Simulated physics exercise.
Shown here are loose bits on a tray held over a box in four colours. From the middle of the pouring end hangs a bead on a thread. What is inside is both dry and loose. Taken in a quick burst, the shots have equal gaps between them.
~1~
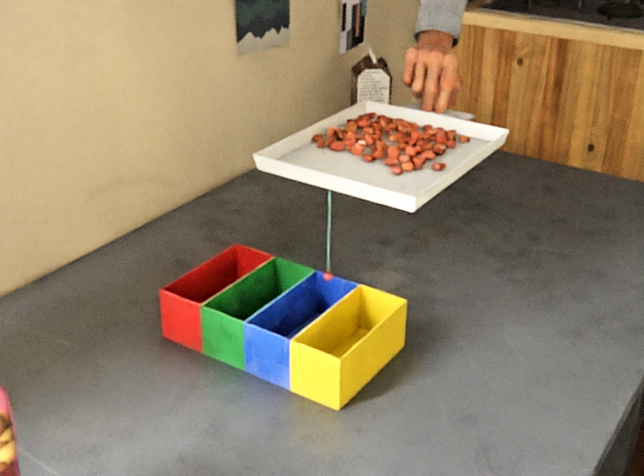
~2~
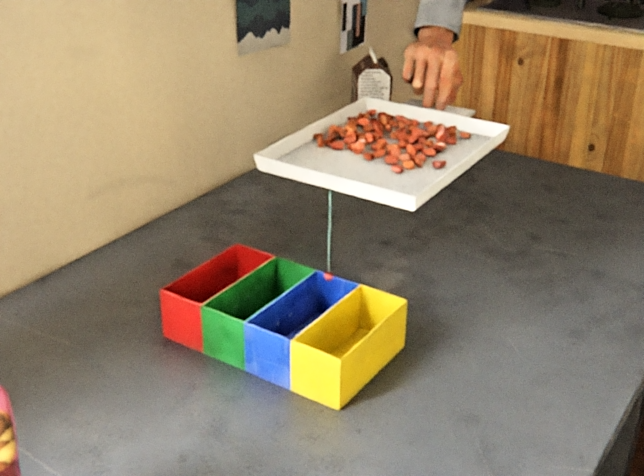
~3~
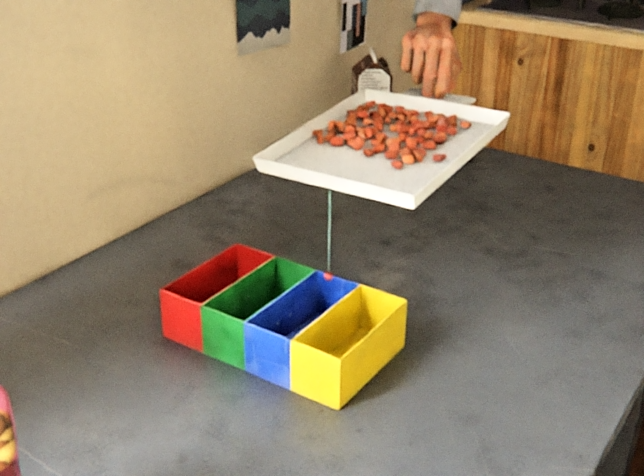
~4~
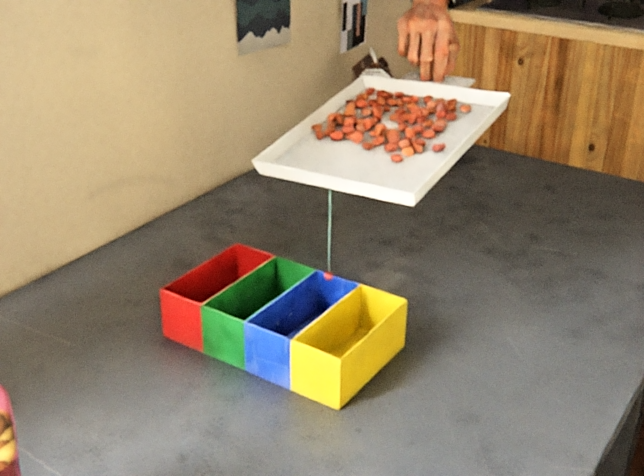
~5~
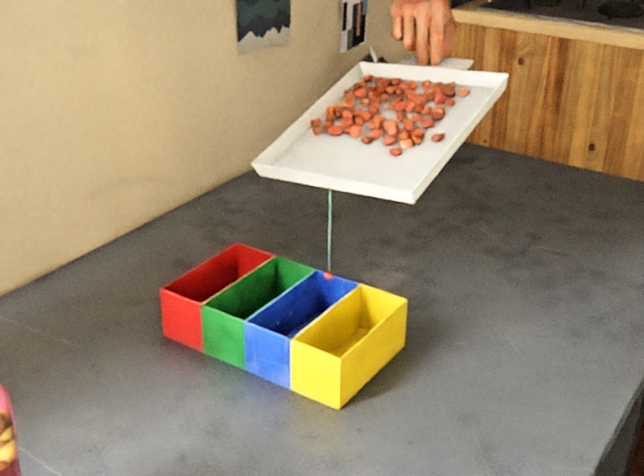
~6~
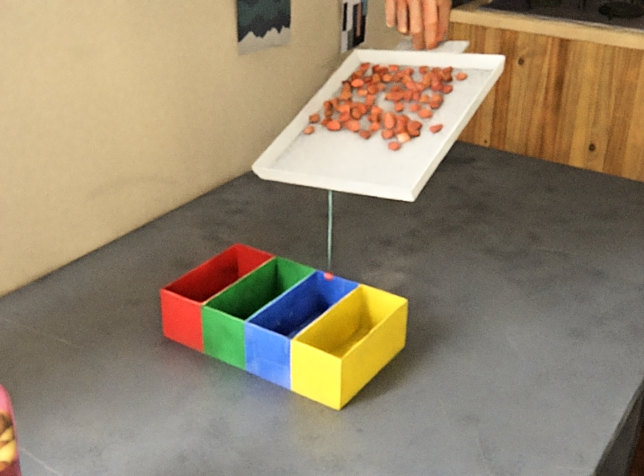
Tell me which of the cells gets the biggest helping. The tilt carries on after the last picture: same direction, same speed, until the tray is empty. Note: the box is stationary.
The biggest helping lands in the green cell.
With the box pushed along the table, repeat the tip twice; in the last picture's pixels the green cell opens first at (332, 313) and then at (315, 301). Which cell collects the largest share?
Red, then the red one.
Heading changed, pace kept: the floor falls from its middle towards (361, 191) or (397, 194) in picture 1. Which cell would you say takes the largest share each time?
Yellow; the yellow one.
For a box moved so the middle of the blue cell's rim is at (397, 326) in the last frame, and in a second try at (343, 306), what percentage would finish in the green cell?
About 0 per cent, then about 20 per cent.
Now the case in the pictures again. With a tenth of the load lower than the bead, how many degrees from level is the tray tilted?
It's turned some 75 degrees by then.
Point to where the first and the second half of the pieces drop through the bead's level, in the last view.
Half one: (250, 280), half two: (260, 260).
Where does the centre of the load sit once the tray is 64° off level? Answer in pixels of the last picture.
Roughly at (290, 162).
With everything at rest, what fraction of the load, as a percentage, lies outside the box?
0 per cent.
Just after the last frame, tray tipped steeply; almost all on the tray; about a tenth falling or outside the box.
A moment on, tray tipped past a quarter turn; roughly a quarter on the tray; roughly a third in the green cell; roughly a quarter in the red cell; about a tenth in the blue cell; about a tenth falling or outside the box.
Further on, tray tipped past a quarter turn; roughly half in the green cell; roughly a quarter in the red cell; about a tenth in the blue cell; about a tenth falling or outside the box.
When it is over, tray tipped past a quarter turn; roughly half in the green cell; roughly a quarter in the red cell; about a tenth in the blue cell; not one in the yellow cell; about a tenth outside the box.
